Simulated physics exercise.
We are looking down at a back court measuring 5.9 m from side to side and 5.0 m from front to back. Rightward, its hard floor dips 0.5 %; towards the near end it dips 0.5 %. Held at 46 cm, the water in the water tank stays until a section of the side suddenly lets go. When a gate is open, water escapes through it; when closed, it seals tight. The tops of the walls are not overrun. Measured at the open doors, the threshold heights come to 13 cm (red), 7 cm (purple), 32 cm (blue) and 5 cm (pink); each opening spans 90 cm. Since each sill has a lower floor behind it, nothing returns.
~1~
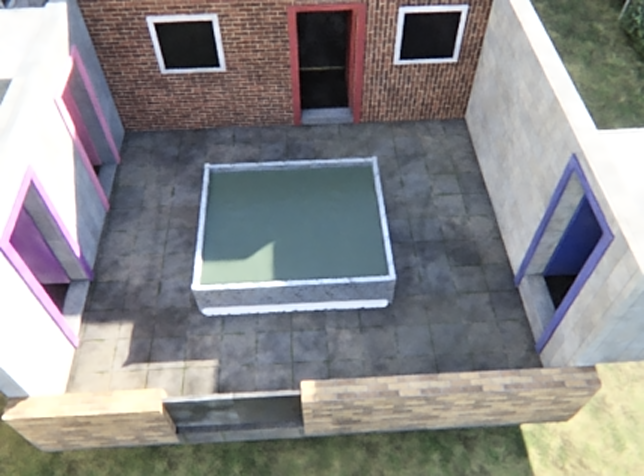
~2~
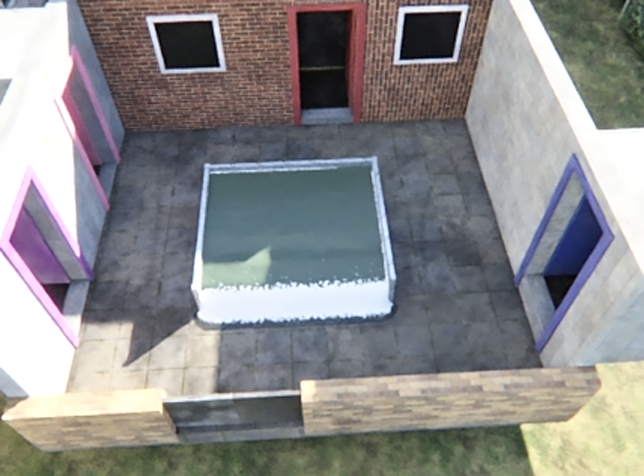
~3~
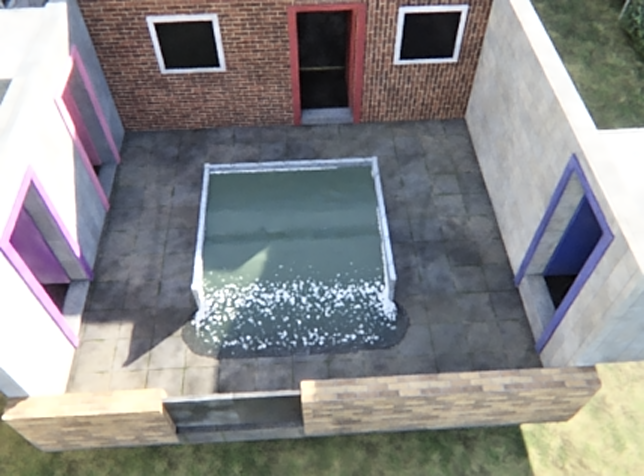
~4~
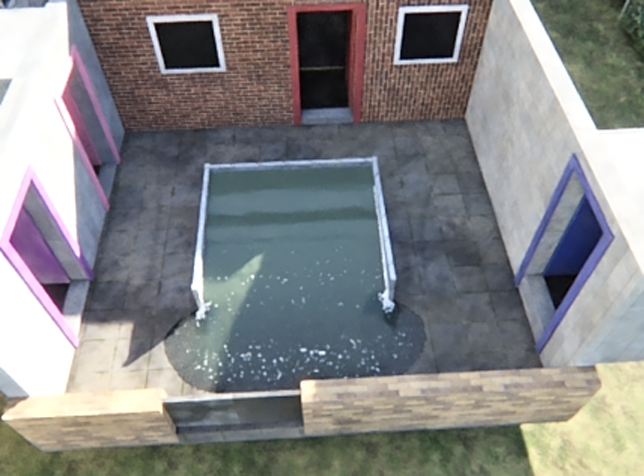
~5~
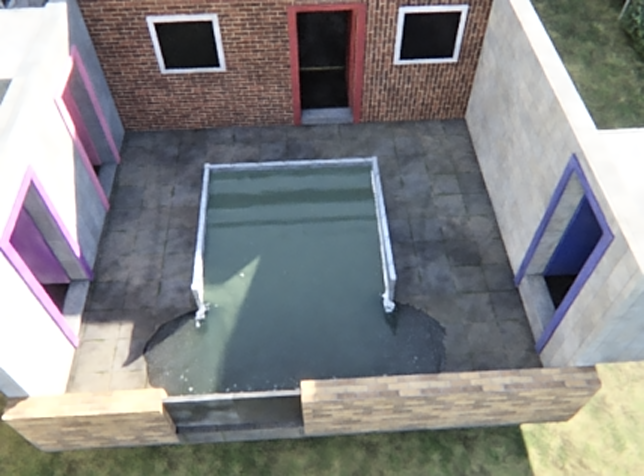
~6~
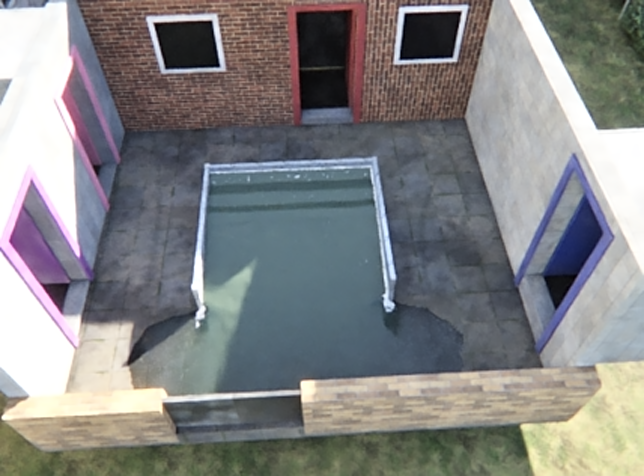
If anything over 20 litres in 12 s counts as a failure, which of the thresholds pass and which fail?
The red door passes. The purple door fails. The blue door passes. The pink door fails.
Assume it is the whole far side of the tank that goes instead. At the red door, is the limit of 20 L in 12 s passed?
So for red: Yes.
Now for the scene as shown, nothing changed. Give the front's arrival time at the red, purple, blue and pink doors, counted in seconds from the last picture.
Red: 4.0 s; purple: 1.4 s; blue: 1.3 s; pink: 2.4 s.
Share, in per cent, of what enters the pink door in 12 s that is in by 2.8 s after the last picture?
That works out near 0%.
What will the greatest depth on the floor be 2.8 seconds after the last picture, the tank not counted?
It gets to some 28 cm.
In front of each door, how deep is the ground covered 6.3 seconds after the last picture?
Depth readings (cm): Red = 10; purple = 6; blue = 9; pink = 4.
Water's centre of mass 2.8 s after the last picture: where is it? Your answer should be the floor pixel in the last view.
Its balance point sits around (298, 311).
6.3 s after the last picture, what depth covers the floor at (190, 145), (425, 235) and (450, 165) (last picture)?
Depths: About 11, 5 and 8 centimetres.
Then, 0.7 s after the last picture water covers 25 % of the floor and is deepest (38 cm) near (288, 379); red door not reached, purple door not reached, blue door not reached, pink door not reached.
Then, 1.5 s after the last picture water covers 30 % of the floor and is deepest (36 cm) near (542, 394); red door not reached, purple door 5 cm at the sill, 0 L in, blue door 15 cm at the sill, 0 L in, pink door not reached.
Then, 2.8 s after the last picture water covers 65 % of the floor and is deepest (28 cm) near (542, 394); red door not reached, purple door 14 cm at the sill, 15 L in, blue door 23 cm at the sill, 0 L in, pink door 3 cm at the sill, 0 L in.
Then, 6.3 s after the last picture water covers 95 % of the floor and is deepest (18 cm) near (284, 178); red door 10 cm at the sill, 0 L in, purple door 6 cm at the sill, 53 L in, blue door 9 cm at the sill, 0 L in, pink door 4 cm at the sill, 0 L in.
Then, 11.3 s after the last picture water covers 95 % of the floor and is deepest (12 cm) near (408, 401); red door 10 cm at the sill, 0 L in, purple door 9 cm at the sill, 54 L in, blue door 11 cm at the sill, 0 L in, pink door 8 cm at the sill, 53 L in.
